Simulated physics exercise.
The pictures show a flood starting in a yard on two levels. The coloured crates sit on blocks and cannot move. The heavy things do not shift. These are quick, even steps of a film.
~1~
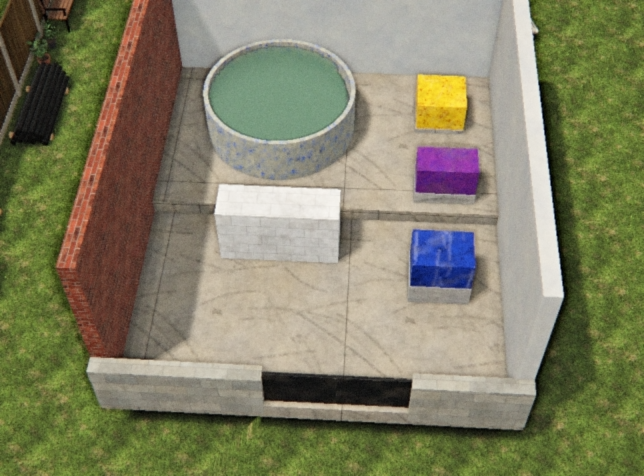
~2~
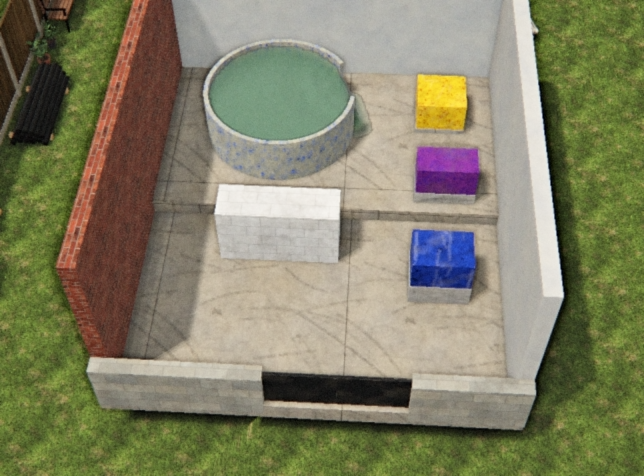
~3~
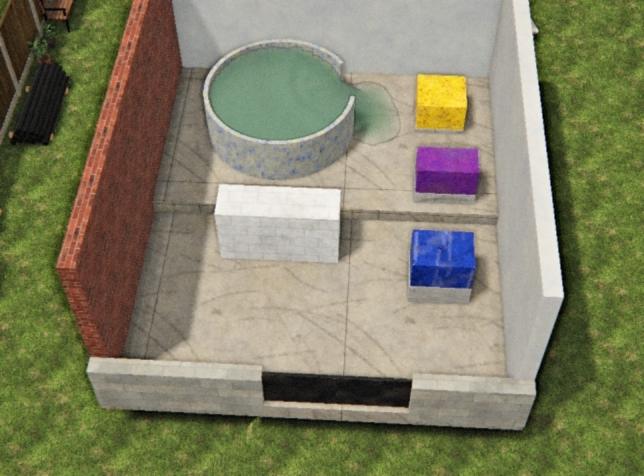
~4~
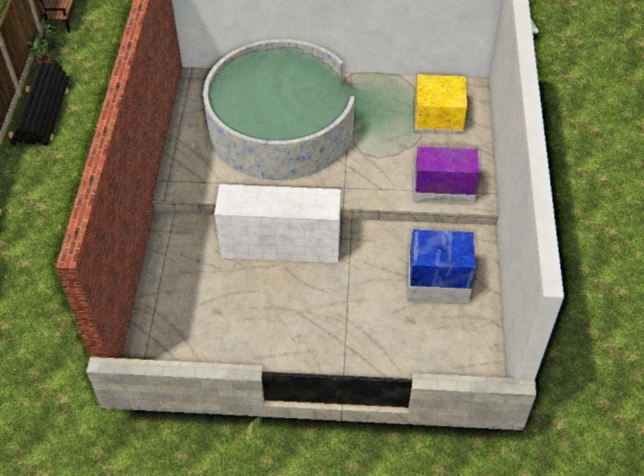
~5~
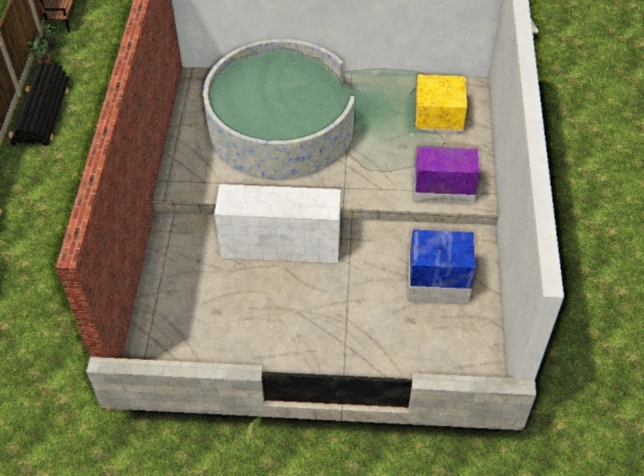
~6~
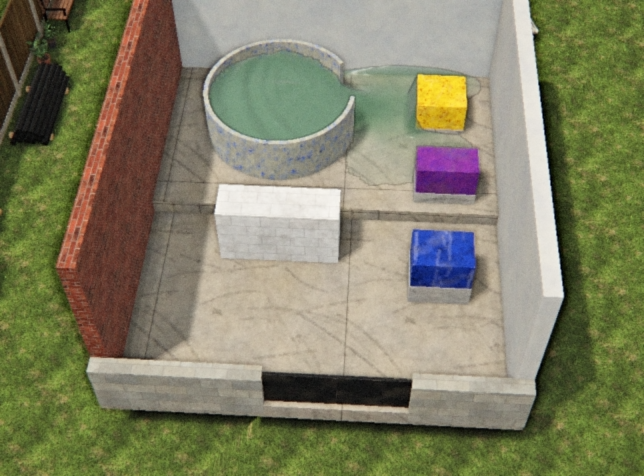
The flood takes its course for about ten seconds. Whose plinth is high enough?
The purple crate is soaked; the blue crate keeps dry; the yellow crate is soaked.
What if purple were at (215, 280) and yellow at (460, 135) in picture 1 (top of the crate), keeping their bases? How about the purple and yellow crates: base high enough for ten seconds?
My reading: The purple one remains dry; the yellow one takes water.
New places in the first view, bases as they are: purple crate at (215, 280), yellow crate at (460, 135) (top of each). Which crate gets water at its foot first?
That is the crate marked yellow.
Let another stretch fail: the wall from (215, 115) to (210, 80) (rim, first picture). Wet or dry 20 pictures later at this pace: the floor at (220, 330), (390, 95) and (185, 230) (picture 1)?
In that order: Under water, wet, under water.
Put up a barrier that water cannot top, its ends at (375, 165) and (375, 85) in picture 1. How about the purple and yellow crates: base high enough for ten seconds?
Then: Purple escapes it; yellow takes water.
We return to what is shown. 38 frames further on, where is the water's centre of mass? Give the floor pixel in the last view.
Around (339, 173).
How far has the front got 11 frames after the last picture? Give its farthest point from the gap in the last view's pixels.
Around (491, 281).
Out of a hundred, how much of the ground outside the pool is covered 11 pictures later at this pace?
I make it 30 per cent.
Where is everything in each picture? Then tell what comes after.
In the first frame, still water in the pool at (280, 92).
In the second frame, water pours out at (349, 105) and has run to (362, 134).
In the third frame, water pours out at (349, 106) and has run to (380, 88).
In the fourth frame, water pours out at (349, 106) and has run to (406, 85).
In the fifth frame, water pours out at (349, 106) and has run to a hidden place.
In the sixth frame, water pours out at (349, 106) and has run to (474, 82).
A moment on, water covers 20 % of the floor; the purple crate water round its plinth, the blue crate not reached, the yellow crate water round its plinth.
Next, water covers 30 % of the floor; the purple crate water round its plinth, the blue crate water round its plinth, the yellow crate water round its plinth.
Then, water covers 55 % of the floor; the purple crate water round its plinth, the blue crate water round its plinth, the yellow crate water round its plinth.
Later, water covers 90 % of the floor; the purple crate water round its plinth, the blue crate water round its plinth, the yellow crate water round its plinth.
In the end, water covers 100 % of the floor; the purple crate was topped, the blue crate stayed above the water, the yellow crate was topped.
